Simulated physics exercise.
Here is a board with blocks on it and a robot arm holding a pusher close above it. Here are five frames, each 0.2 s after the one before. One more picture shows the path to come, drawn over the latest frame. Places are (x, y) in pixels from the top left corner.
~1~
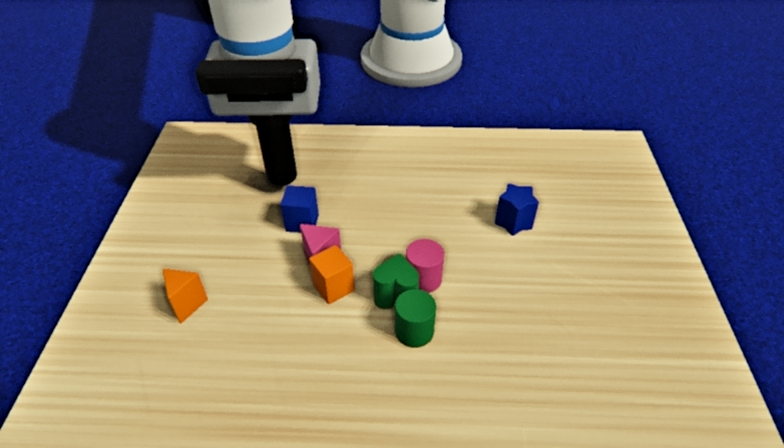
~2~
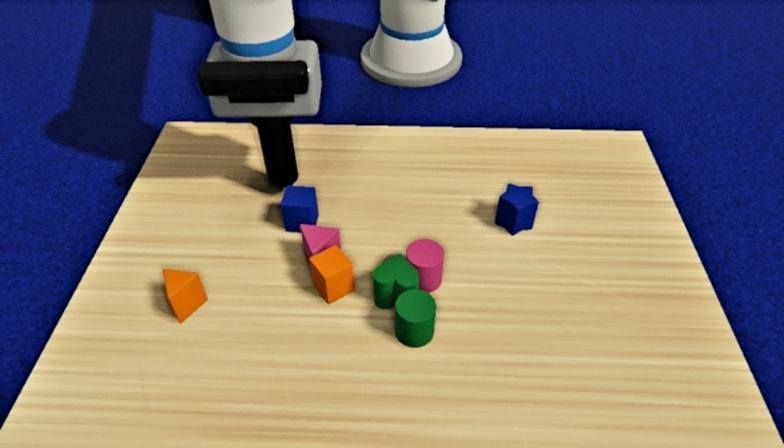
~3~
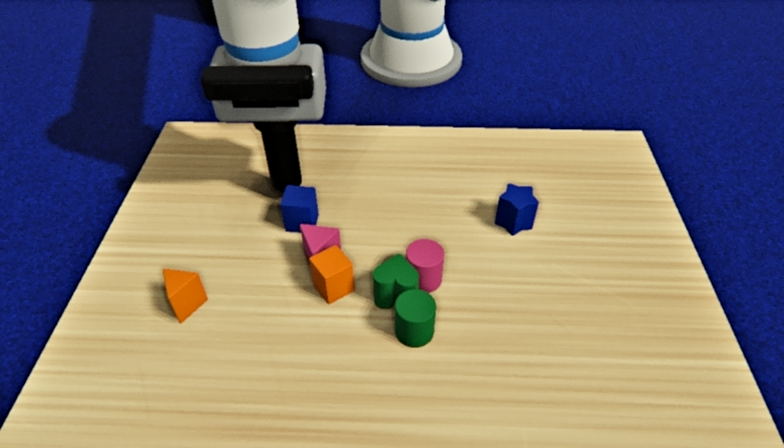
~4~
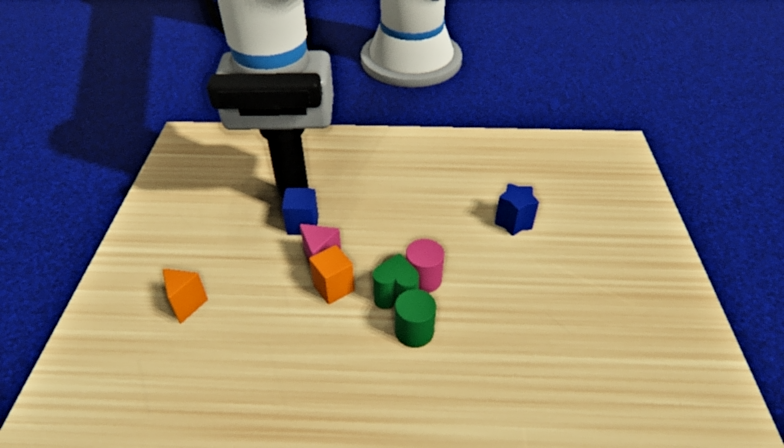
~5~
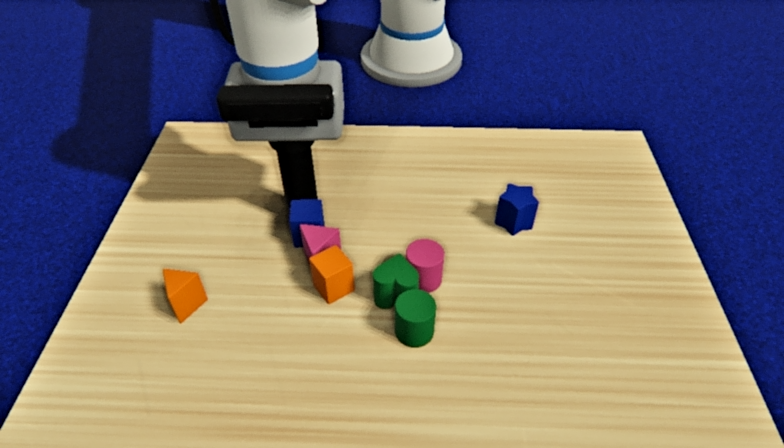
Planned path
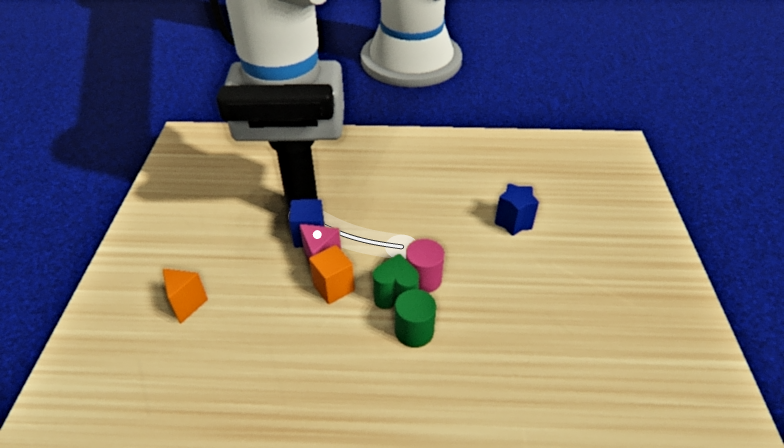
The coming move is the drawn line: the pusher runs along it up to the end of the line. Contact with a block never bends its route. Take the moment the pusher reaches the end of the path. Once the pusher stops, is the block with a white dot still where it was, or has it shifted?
Well, the block with a white dot shifts from its place.
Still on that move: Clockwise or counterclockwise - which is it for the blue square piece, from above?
Looking down: Clockwise.
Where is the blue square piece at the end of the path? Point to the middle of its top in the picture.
At (323, 228).
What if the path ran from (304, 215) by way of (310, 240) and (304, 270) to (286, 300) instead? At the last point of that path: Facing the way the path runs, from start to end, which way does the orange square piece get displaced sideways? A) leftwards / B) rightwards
A: Leftwards.
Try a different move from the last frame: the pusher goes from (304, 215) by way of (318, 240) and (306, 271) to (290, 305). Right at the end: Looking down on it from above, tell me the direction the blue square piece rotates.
It ends up turned anticlockwise.
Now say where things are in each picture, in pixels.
The first frame shows lower end of the pusher at (282, 178), tops of blocks, blue square piece at (298, 196), pink triangle at (317, 235), orange square piece at (331, 261), pink disc at (425, 252).
The second frame shows pusher at (284, 179), blocks as before.
The third frame shows pusher at (287, 184), blocks as before.
The fourth frame shows pusher at (293, 191), blue square piece at (299, 198).
The fifth frame shows pusher at (302, 202), blue square piece at (306, 209), pink triangle at (317, 235), orange square piece at (331, 261), pink disc at (425, 252).
The drawn path runs from (304, 215) via (348, 236), ending at (402, 247); the dot is on the pink triangle.
On the path given first. One third of the way, pusher at (331, 217); blue square piece at (320, 226), turned 20° clockwise; pink triangle at (316, 248); orange square piece at (332, 266).
Two thirds of the way, pusher at (365, 228); blue square piece at (323, 228), turned 30° clockwise; pink triangle at (315, 251), turned 15° clockwise; orange square piece at (333, 267).
At the end, pusher at (402, 235); blue square piece at (323, 228), turned 30° clockwise; pink triangle at (315, 251), turned 15° clockwise; orange square piece at (333, 267); pink disc not moved.
